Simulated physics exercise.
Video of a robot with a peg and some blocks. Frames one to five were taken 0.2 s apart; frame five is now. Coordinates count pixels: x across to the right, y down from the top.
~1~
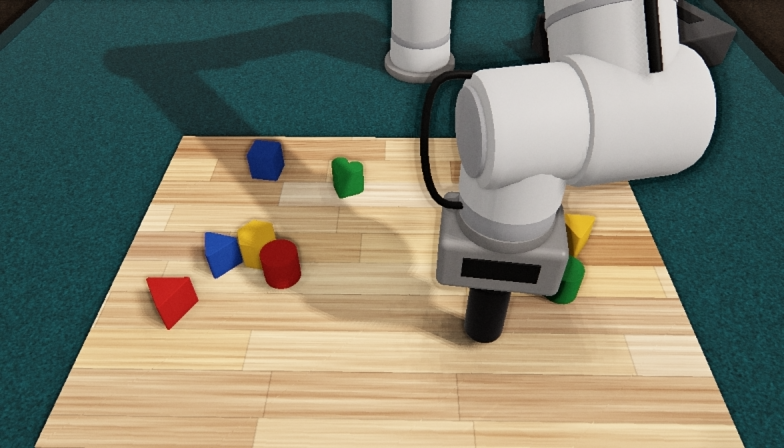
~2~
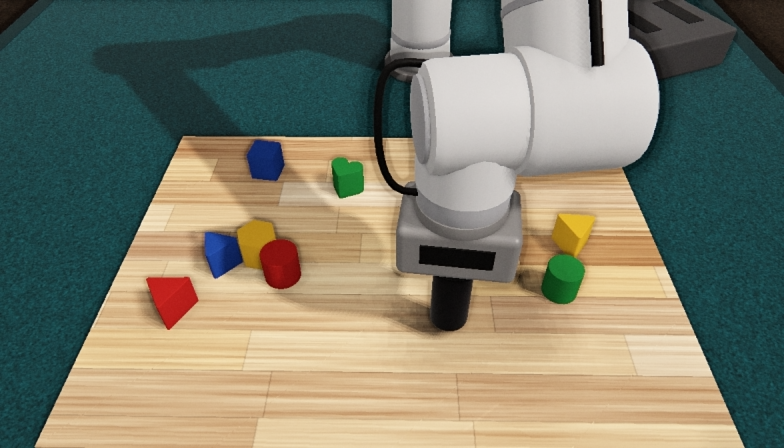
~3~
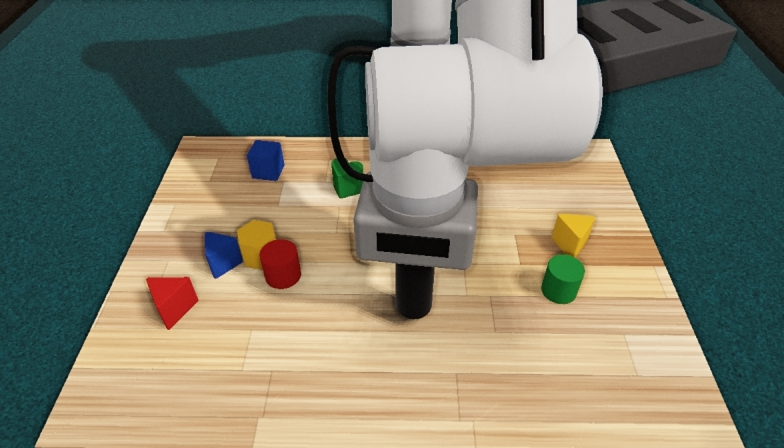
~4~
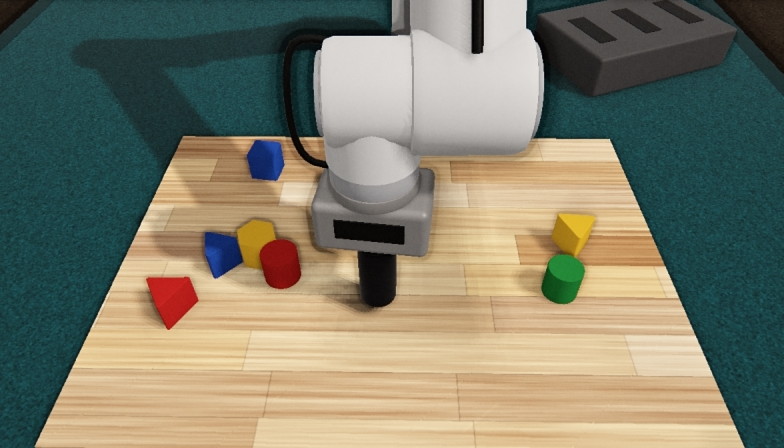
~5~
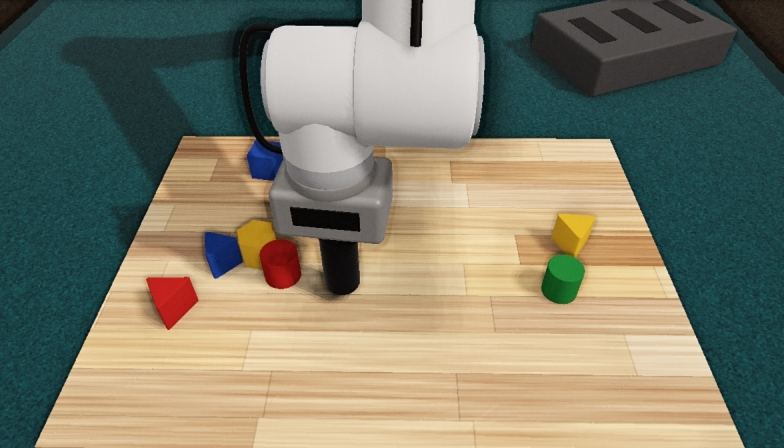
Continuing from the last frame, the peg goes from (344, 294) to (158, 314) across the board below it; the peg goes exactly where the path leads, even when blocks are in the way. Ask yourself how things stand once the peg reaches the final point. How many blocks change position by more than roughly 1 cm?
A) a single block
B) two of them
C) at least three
(A)
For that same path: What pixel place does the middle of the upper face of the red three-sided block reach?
Top centre: (118, 286).
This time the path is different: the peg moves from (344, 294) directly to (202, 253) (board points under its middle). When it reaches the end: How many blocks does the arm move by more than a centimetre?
The answer is three or more blocks.
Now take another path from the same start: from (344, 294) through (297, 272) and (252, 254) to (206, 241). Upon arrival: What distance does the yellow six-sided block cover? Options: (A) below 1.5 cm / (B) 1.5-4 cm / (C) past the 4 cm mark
C
The first path, step by step. One third of the way, peg at (279, 291); nothing pushed yet.
Two thirds of the way, peg at (217, 297); nothing pushed yet.
At the end, peg at (153, 303); red three-sided block at (118, 286); red circle still.
